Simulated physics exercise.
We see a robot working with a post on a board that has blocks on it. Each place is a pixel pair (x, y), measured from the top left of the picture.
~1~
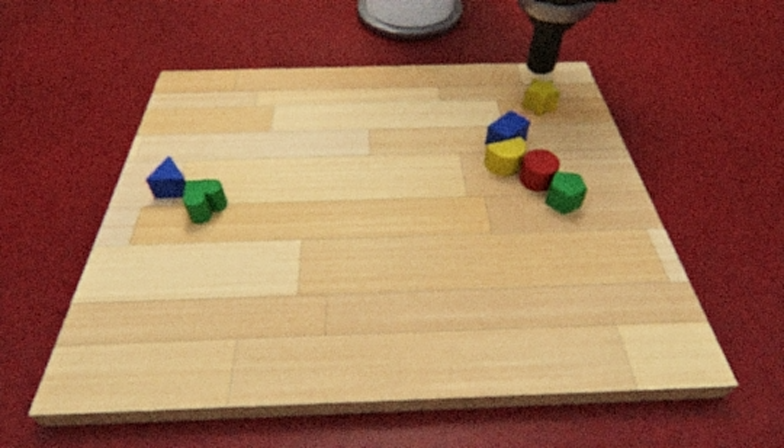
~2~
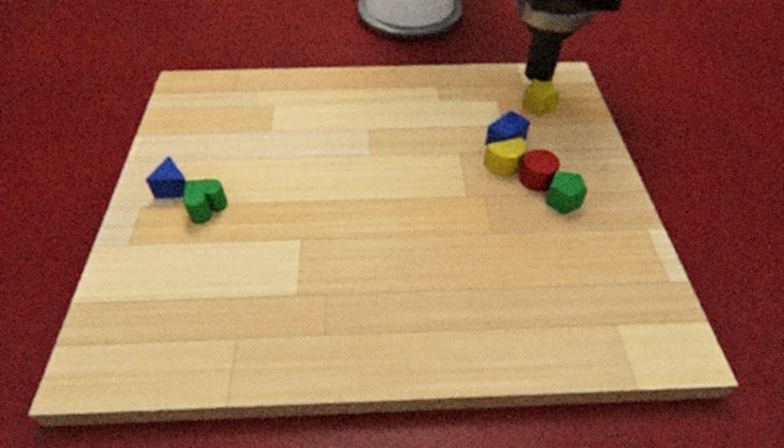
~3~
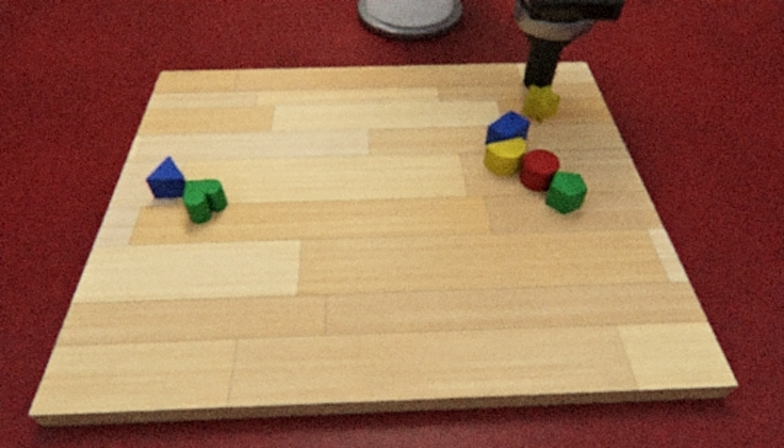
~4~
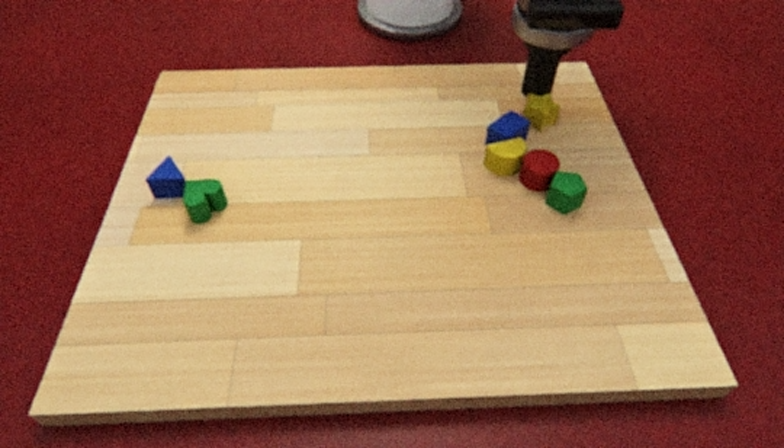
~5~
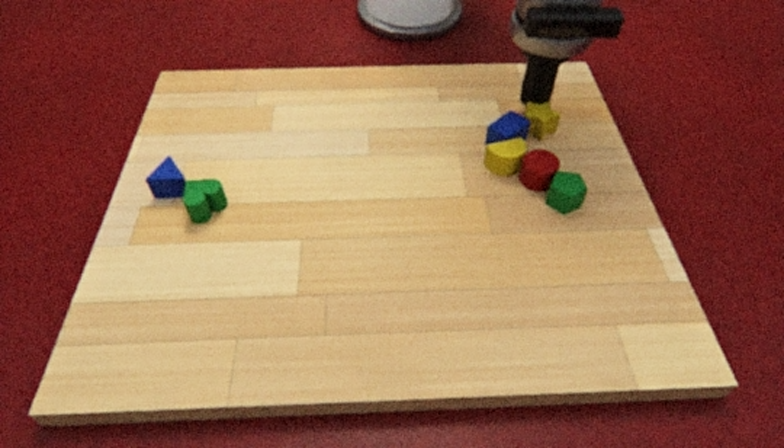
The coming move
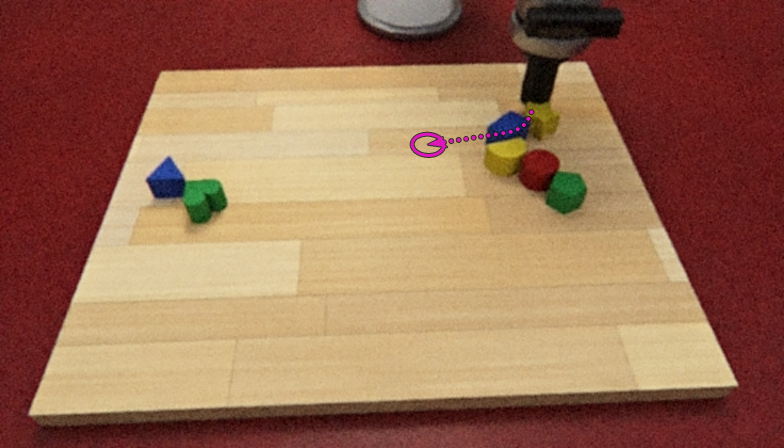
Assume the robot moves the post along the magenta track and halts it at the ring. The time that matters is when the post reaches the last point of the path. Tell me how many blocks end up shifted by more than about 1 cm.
My answer is two.
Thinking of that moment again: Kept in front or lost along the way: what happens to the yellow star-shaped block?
Left aside or behind.
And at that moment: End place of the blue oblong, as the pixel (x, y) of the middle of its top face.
Its top middle is near (471, 145).
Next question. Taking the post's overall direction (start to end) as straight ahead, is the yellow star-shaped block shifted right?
No, that is not what happens.
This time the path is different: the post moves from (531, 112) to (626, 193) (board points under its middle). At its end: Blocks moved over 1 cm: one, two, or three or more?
1.
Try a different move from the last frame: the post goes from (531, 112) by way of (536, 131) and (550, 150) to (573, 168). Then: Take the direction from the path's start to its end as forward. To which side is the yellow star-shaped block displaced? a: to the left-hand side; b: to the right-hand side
Option b.
Drawn move, from (531, 112) through (510, 132) and (470, 138) to (428, 145).
The first path, step by step. One third of the way, post at (512, 120); blue oblong at (496, 133), turned 15° clockwise; yellow star-shaped block at (543, 125), turned 40° anticlockwise.
Two thirds of the way, post at (471, 126); yellow D-shaped block at (509, 150), turned 20° anticlockwise; blue oblong at (474, 143), turned 40° anticlockwise; yellow star-shaped block at (543, 125), turned 40° anticlockwise.
At the end, post at (429, 133); yellow D-shaped block at (509, 150), turned 20° anticlockwise; blue oblong at (471, 145), turned 55° anticlockwise; yellow star-shaped block at (543, 125), turned 40° anticlockwise; red round block still.
